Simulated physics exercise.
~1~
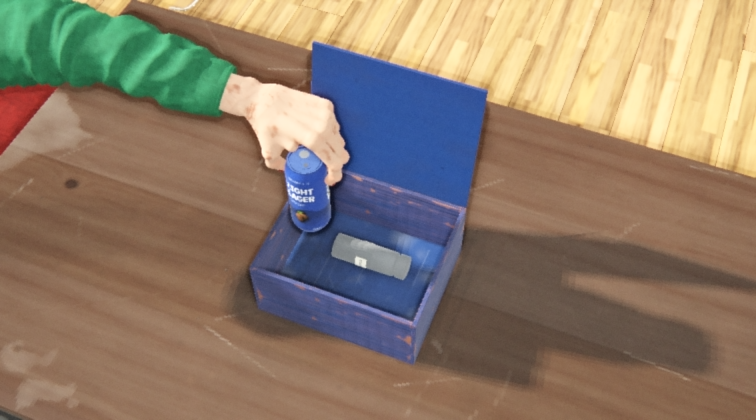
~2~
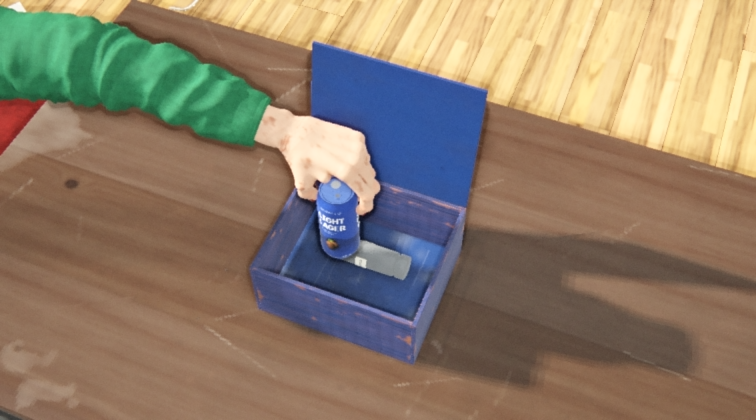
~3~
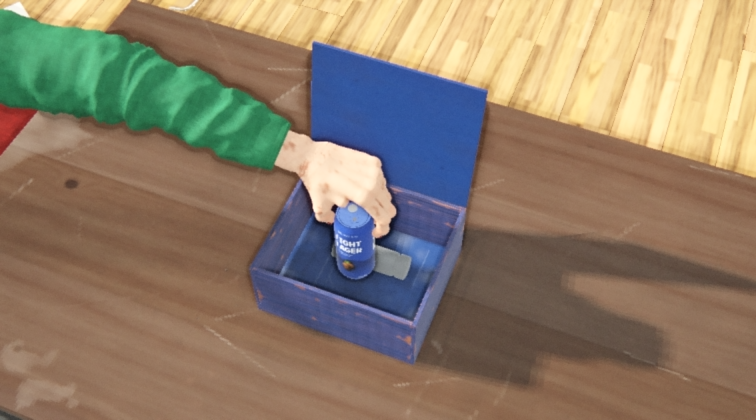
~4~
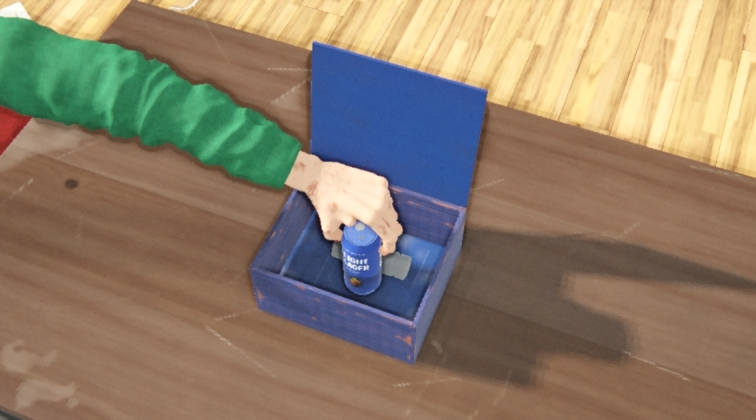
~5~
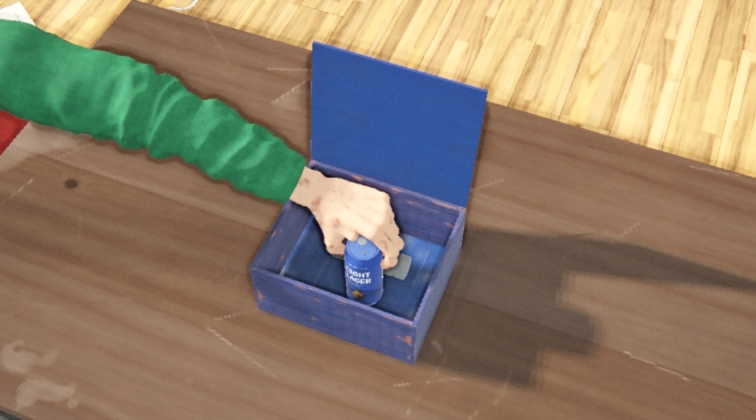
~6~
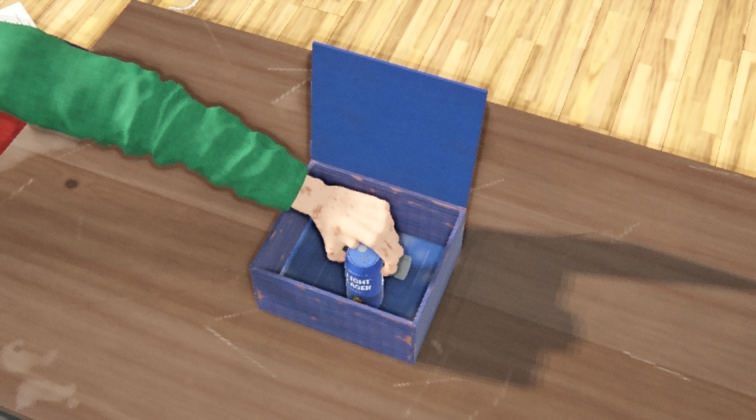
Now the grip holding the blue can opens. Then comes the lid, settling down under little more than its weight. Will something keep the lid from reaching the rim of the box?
Yes, it stays propped open.
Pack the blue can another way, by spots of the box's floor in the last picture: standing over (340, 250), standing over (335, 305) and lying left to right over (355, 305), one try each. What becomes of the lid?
First, it shuts flat; second, it will not close; third, it sits on the rim.
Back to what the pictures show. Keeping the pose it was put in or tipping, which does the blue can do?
By the end it has kept its angle.
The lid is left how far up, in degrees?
I'd say roughly 10 degrees above the rim.
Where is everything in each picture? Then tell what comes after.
The first frame shows on its way; blue can (308, 191); grey shaker (371, 257).
The second frame shows on its way; blue can (339, 219); grey shaker (371, 257).
The third frame shows on its way; blue can (355, 241).
The fourth frame shows on its way; blue can (362, 258).
The fifth frame shows on its way; blue can (364, 271).
The sixth frame shows in place under the hand; blue can (364, 278).
Then, 1.20 s later than the last frame, lid starting down.
Then, 1.60 s later than the last frame, lid 58° above the rim.
Then, 1.90 s later than the last frame, lid 33° above the rim.
Then, 2.40 s later than the last frame, lid 11° above the rim.
When it is over, lid 11° above the rim; both as before. End places, in pixels of the last picture, blue can near (364, 278).
